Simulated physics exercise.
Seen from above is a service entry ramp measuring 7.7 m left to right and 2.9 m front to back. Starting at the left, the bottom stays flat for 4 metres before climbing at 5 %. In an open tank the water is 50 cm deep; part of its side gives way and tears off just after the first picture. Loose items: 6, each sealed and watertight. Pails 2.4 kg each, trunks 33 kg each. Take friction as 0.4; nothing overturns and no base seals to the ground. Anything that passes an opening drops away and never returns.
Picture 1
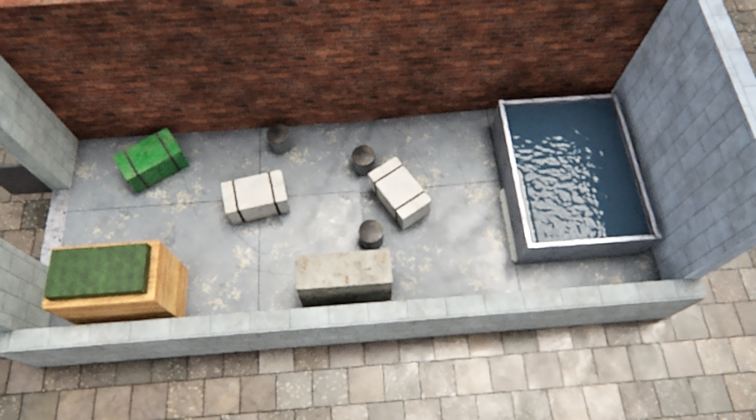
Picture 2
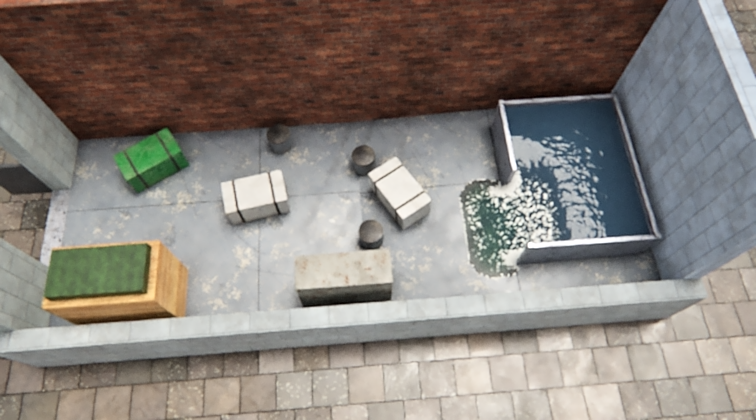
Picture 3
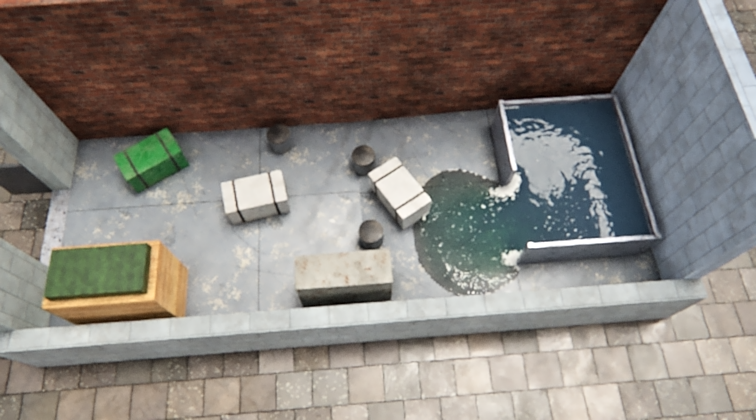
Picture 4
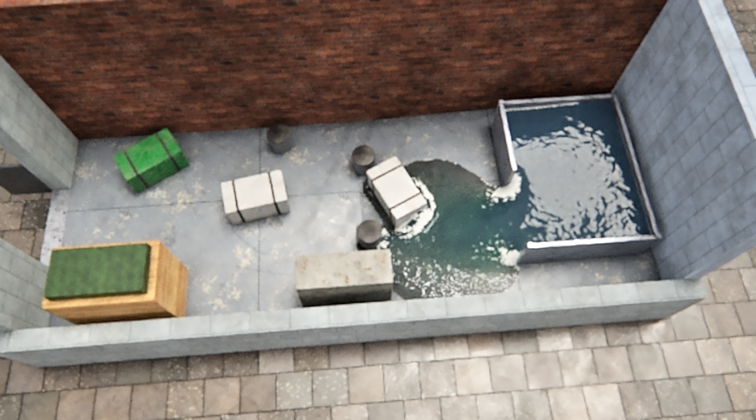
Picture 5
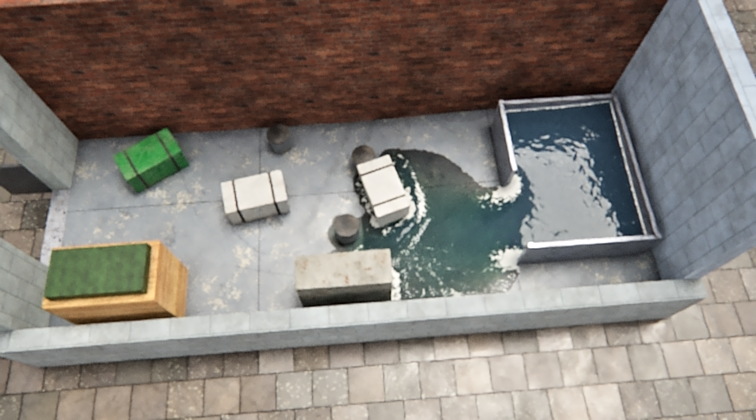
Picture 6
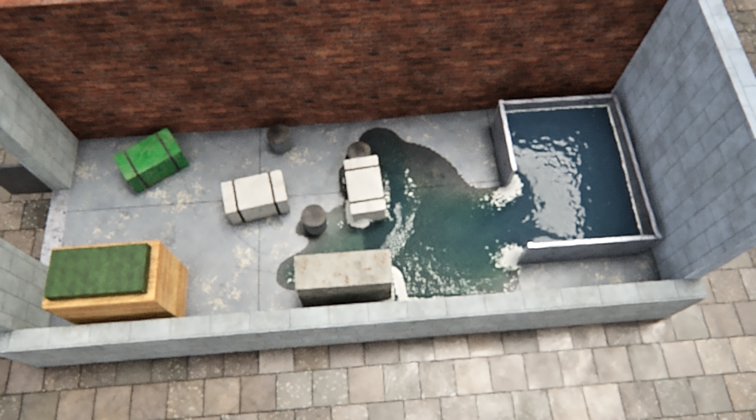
In a walled service entry, water poured from a broken tank on the right and spread left across the floor, pushing a pale trunk and a dark pail leftward while the green trunk stayed put.
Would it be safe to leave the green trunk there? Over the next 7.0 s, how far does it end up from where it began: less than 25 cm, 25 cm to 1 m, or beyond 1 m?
It is swept away.
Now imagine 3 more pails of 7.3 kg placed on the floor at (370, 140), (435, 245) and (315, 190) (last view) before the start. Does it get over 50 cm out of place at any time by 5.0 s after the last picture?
Listed order: Below the mark, above the mark and above the mark.
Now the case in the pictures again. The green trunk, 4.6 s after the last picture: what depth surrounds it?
Roughly 10 cm at that moment.
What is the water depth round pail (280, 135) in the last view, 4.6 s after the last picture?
13 cm.
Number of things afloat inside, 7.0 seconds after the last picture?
Total: 3.
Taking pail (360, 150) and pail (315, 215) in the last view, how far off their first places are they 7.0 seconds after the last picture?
So the first one has shifted 400 cm and the other is gone out.
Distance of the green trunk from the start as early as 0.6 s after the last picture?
About 0 cm out of place.
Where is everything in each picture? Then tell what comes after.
The green trunk at (147, 154), on the bottom; 3.0 m2 under water; 0 of 6 have shifted, in the first frame.
The green trunk at (147, 154) rests on the ground; 3.7 m2 under water; 0 of 6 have shifted, in the second frame.
The green trunk at (147, 154), on the bottom; water covers 4.8 m2; 0 of 6 have shifted, in the third frame.
The green trunk at (147, 154) rests on the ground; water covers 5.8 m2; 0 of 6 have shifted, in the fourth frame.
The green trunk at (147, 154) rests on the ground; 6.6 m2 under water; 2 of 6 have shifted, in the fifth frame.
The green trunk at (147, 154), on the bottom; water covers 7.5 m2; 3 of 6 have shifted, in the sixth frame.
Then, 0.6 s after the last picture the green trunk is near (147, 154), 0.0 m from its start, aground; 0 of 6 are out; 0 afloat.
Then, 2.6 s after the last picture the green trunk is near (129, 155), 0.2 m from its start, aground; 1 of 6 are out; 3 afloat.
Then, 4.6 s after the last picture the green trunk is near (81, 185), 0.9 m from its start, aground; 1 of 6 are out; 4 afloat.
Then, 7.0 s after the last picture the green trunk has gone out; 3 of 6 are out; 3 afloat.
